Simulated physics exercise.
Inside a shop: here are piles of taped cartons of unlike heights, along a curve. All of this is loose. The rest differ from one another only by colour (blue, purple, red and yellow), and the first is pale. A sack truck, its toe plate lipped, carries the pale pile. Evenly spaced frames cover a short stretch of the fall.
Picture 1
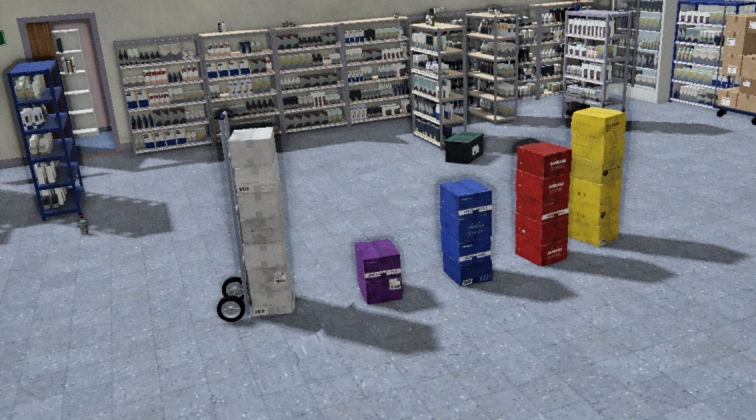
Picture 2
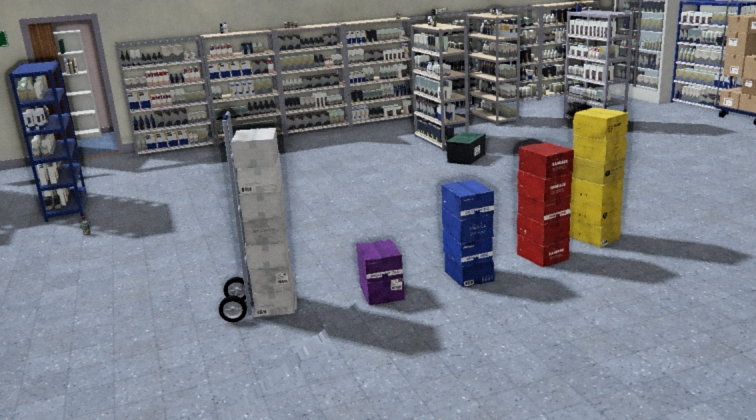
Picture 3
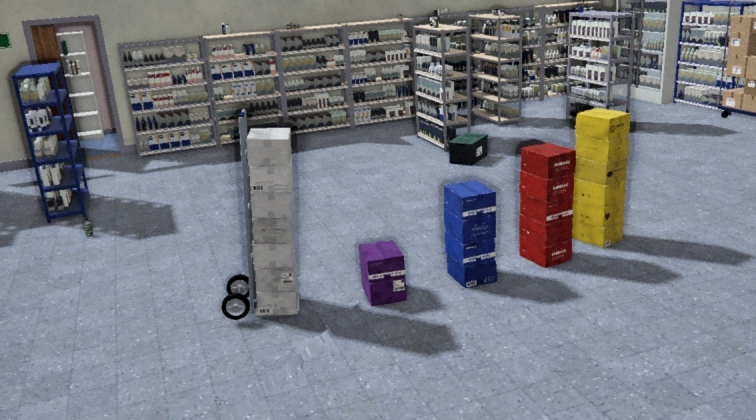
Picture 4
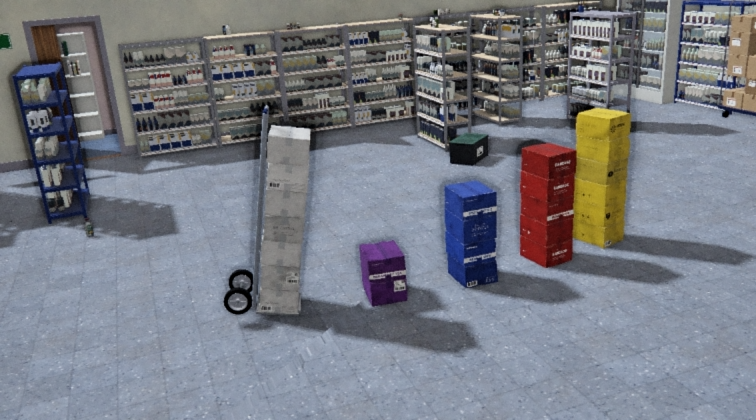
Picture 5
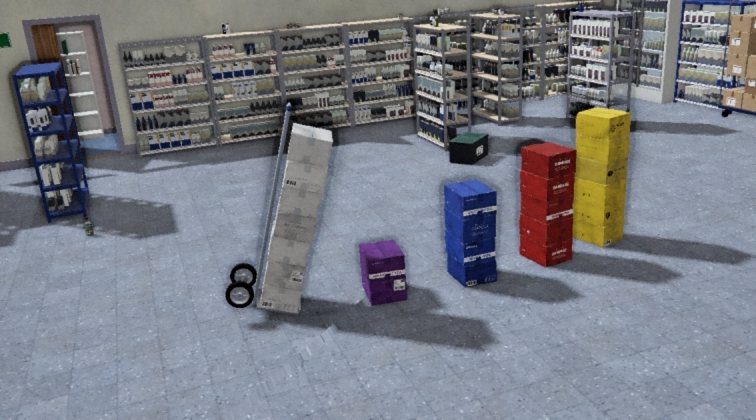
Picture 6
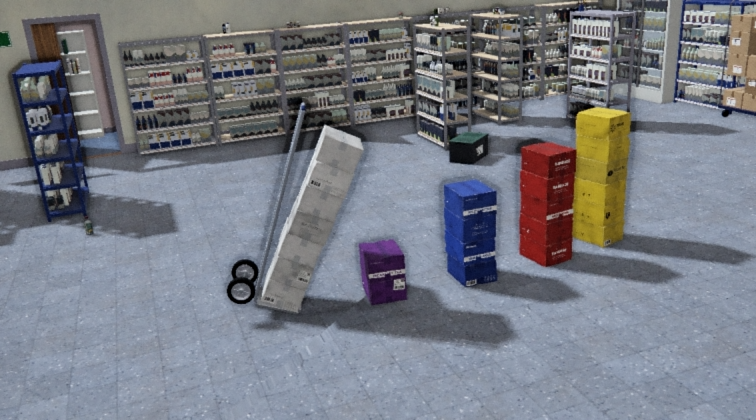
In a shop, a sack truck with a tall pale stack of boxes shifted slightly right, then leaned further and further toward the purple boxes, while the purple, blue, red and yellow piles stayed still.
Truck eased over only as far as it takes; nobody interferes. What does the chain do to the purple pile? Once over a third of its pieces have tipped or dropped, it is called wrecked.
It leaves it standing.
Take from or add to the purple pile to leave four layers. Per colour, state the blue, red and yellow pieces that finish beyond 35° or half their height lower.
You'd end up with blue at 3, red at 0 and yellow at 0.
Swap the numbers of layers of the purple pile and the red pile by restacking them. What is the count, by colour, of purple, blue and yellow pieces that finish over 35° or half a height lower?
It works out to purple 4, then blue 2, then yellow 0.
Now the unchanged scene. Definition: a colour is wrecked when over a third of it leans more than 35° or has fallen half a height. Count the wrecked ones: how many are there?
0.
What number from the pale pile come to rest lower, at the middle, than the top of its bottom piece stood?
The number is 4.
Just after the last frame, 2 of the pale pile down; none of the 2 purple cartons down (0 of 17 in all colours); top purple carton unmoved.
A moment on, 7 of the pale pile down; none of the 2 purple cartons down (0 of 17 in all colours); top purple carton unmoved.
Further on, 7 of the pale pile down; none of the 2 purple cartons down (0 of 17 in all colours); top purple carton moved a little; top blue carton moved half its height.
When it is over, 7 of the pale pile down; none of the 2 purple cartons down (0 of 17 in all colours); top purple carton moved half its height; top blue carton moved half its height. In pixels of the last frame, middles, top purple carton near (390, 259), top blue carton near (480, 197).
